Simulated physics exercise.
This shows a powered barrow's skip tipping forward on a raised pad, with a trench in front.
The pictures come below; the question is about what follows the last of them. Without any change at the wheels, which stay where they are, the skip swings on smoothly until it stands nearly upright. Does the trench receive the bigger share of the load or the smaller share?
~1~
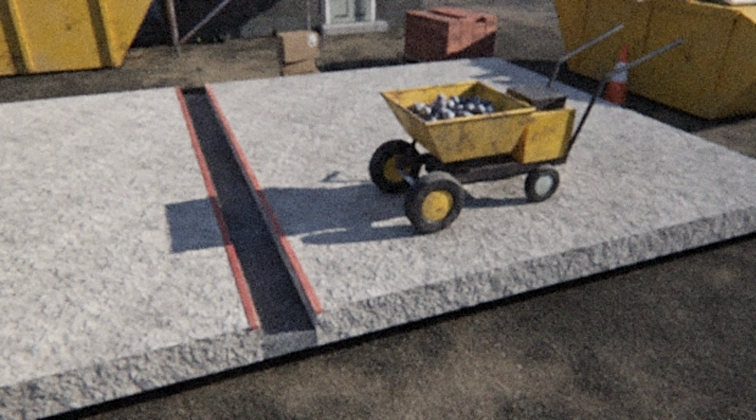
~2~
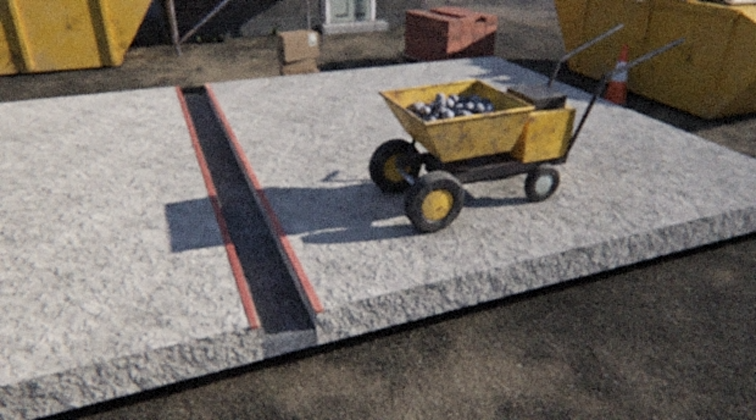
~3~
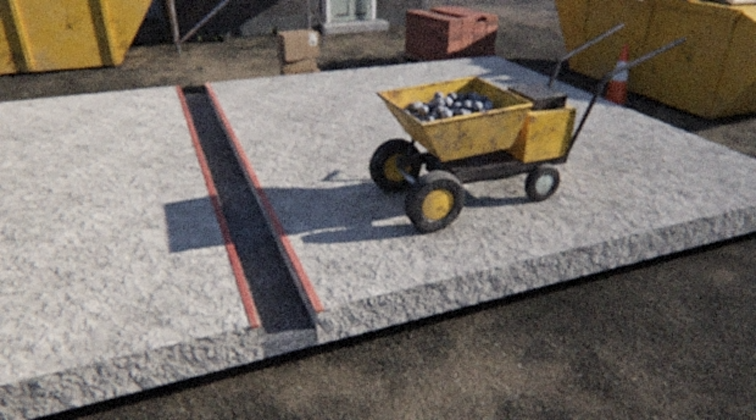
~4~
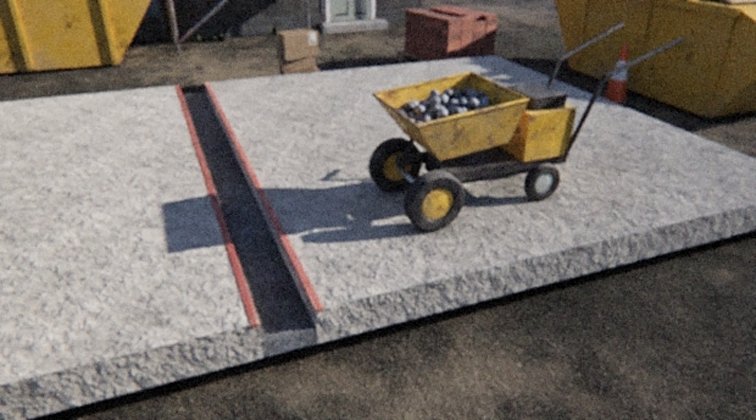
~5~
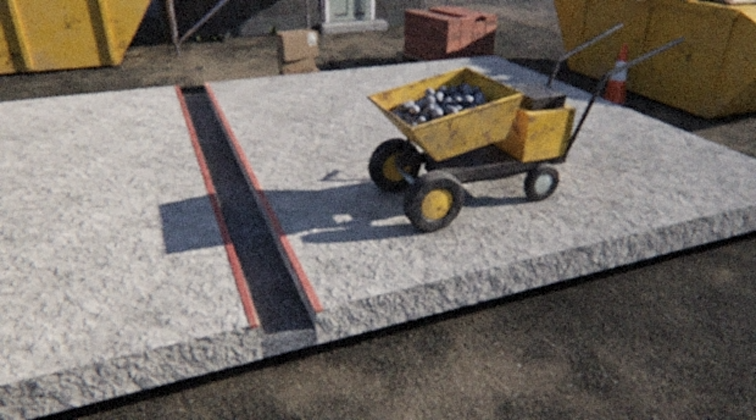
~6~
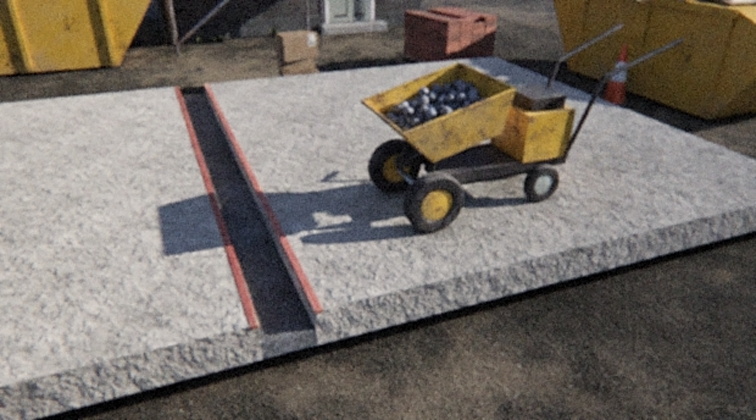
The trench receives the smaller share.
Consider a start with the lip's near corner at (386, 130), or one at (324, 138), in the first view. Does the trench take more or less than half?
Run 1 - a majority. Run 2 - a minority.
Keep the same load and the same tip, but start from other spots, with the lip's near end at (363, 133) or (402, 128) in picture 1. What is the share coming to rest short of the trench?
0 % then 50 %.
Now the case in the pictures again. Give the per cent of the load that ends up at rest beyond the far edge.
It works out to close to 0 per cent.
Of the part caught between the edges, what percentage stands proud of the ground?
I'd put it near 0 in a hundred.
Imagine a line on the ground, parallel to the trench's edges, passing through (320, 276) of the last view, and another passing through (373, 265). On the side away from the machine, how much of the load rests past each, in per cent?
Roughly 40 per cent, and 90 per cent.
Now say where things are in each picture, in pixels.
The first picture shows lip of the skip at (425, 125), level; top of the load at (454, 116), round cobbles; first edge of the trench at (304, 280); far edge at (244, 293), the trench under half as wide as the skip, and shallow for its width.
The second picture shows lip of the skip at (424, 124), level; top of the load at (458, 110).
The third picture shows lip of the skip at (422, 125), tipped barely; top of the load at (456, 109).
The fourth picture shows lip of the skip at (417, 126), tipped a little; top of the load at (453, 106).
The fifth picture shows lip of the skip at (410, 130), tipped a little; top of the load at (458, 106).
The sixth picture shows lip of the skip at (403, 134), tipped a little; top of the load at (452, 104); first edge of the trench at (304, 279); far edge at (243, 293).
Soon, skip tipped steeply; all in the skip.
A while on, skip tipped right over; most in the skip; a small part short of the trench; a stray few falling.
Towards the end, skip tipped right over; about a quarter in the skip; about two thirds short of the trench; about a quarter in or heaped over the trench.
Finally, skip tipped right over; a small part in the skip; about two thirds short of the trench; about a quarter in or heaped over the trench; none beyond it.
